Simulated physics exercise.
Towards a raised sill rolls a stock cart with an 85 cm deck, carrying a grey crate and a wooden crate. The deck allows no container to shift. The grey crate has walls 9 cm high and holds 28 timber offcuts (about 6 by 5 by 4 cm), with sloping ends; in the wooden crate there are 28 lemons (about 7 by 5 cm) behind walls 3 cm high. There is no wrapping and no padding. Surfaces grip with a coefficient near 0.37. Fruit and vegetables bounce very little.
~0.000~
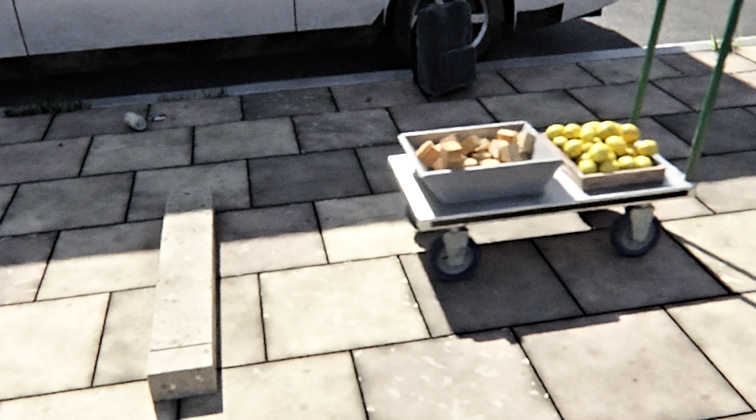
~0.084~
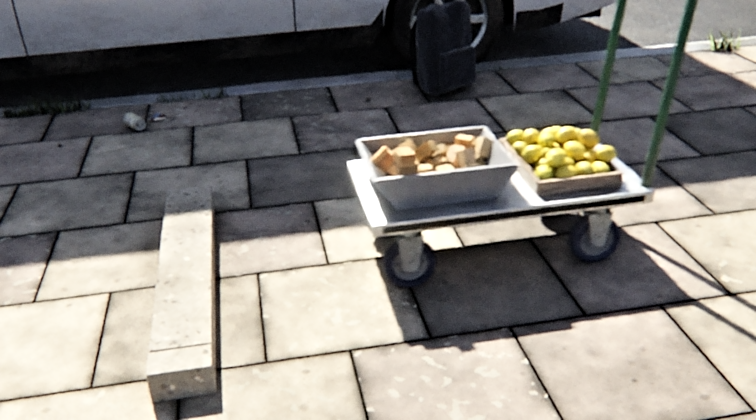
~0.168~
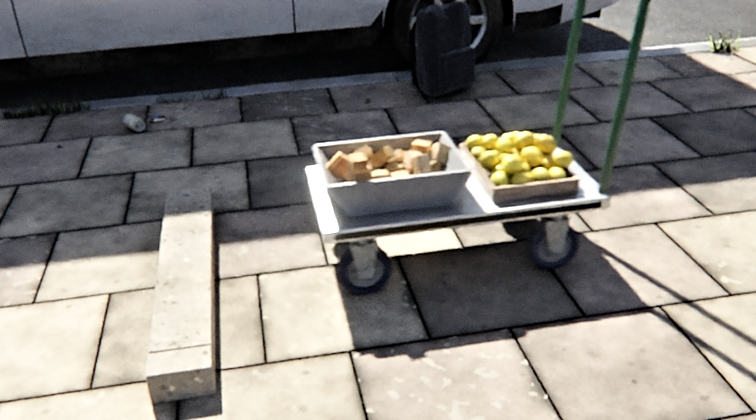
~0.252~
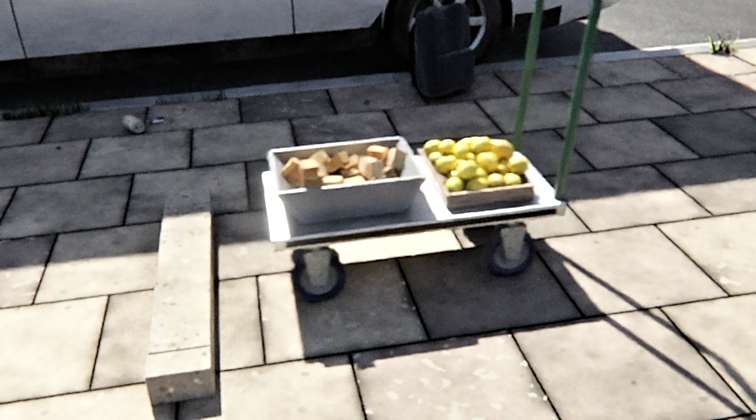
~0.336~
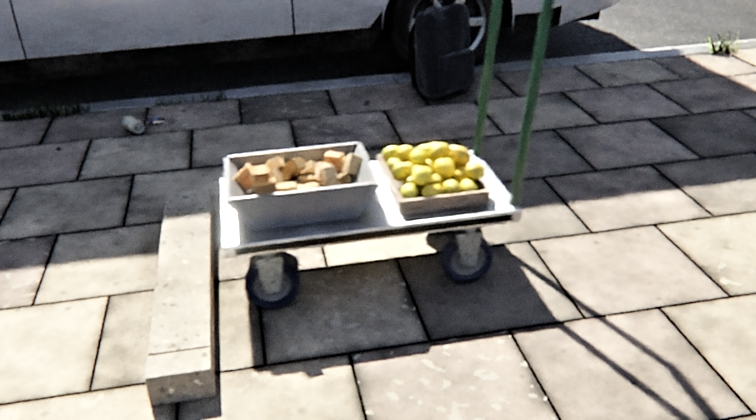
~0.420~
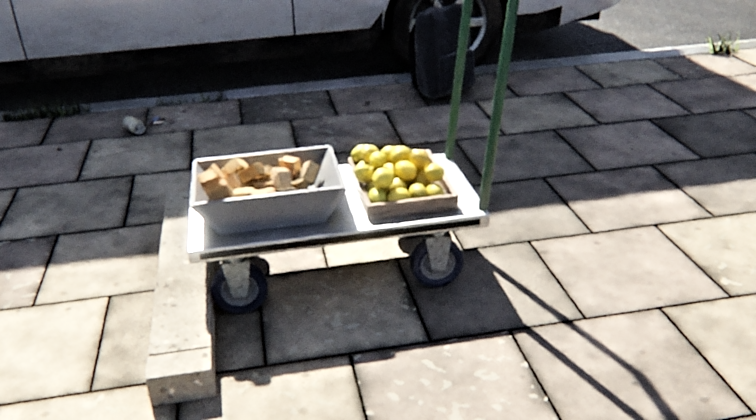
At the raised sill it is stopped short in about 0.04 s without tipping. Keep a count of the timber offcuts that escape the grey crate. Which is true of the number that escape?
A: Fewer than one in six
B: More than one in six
Answer: A.
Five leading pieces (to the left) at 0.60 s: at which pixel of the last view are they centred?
The five leading pieces sit around (182, 193) in the last view.
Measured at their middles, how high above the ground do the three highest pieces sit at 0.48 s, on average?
40 cm.
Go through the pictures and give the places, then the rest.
In the first frame (each is followed by its nearest rim corner in this view), grey crate, (424, 174); wooden crate, (586, 176); 64 cm short of the stop; none out.
The second frame shows grey crate, (377, 179); wooden crate, (541, 181); 50 cm short of the stop.
The third frame shows grey crate, (329, 186); wooden crate, (496, 188); 37 cm short of the stop.
The fourth frame shows grey crate, (279, 193); wooden crate, (450, 194); 23 cm short of the stop.
The fifth frame shows grey crate, (229, 199); wooden crate, (404, 200); 10 cm short of the stop.
The sixth frame shows grey crate, (194, 204); wooden crate, (371, 205); stopped; none out.
After 0.48 s, grey crate 27 in, 1 out and wooden crate 27 in, 1 out.
After 0.60 s, grey crate 26 in, 2 out and wooden crate 23 in, 5 out.
After 0.83 s, grey crate 26 in, 2 out and wooden crate 21 in, 7 out.
Outcome (at 1.33 s), grey crate 26 in, 2 out and wooden crate 21 in, 7 out. Asked share, 2 of 28, 7 per cent.
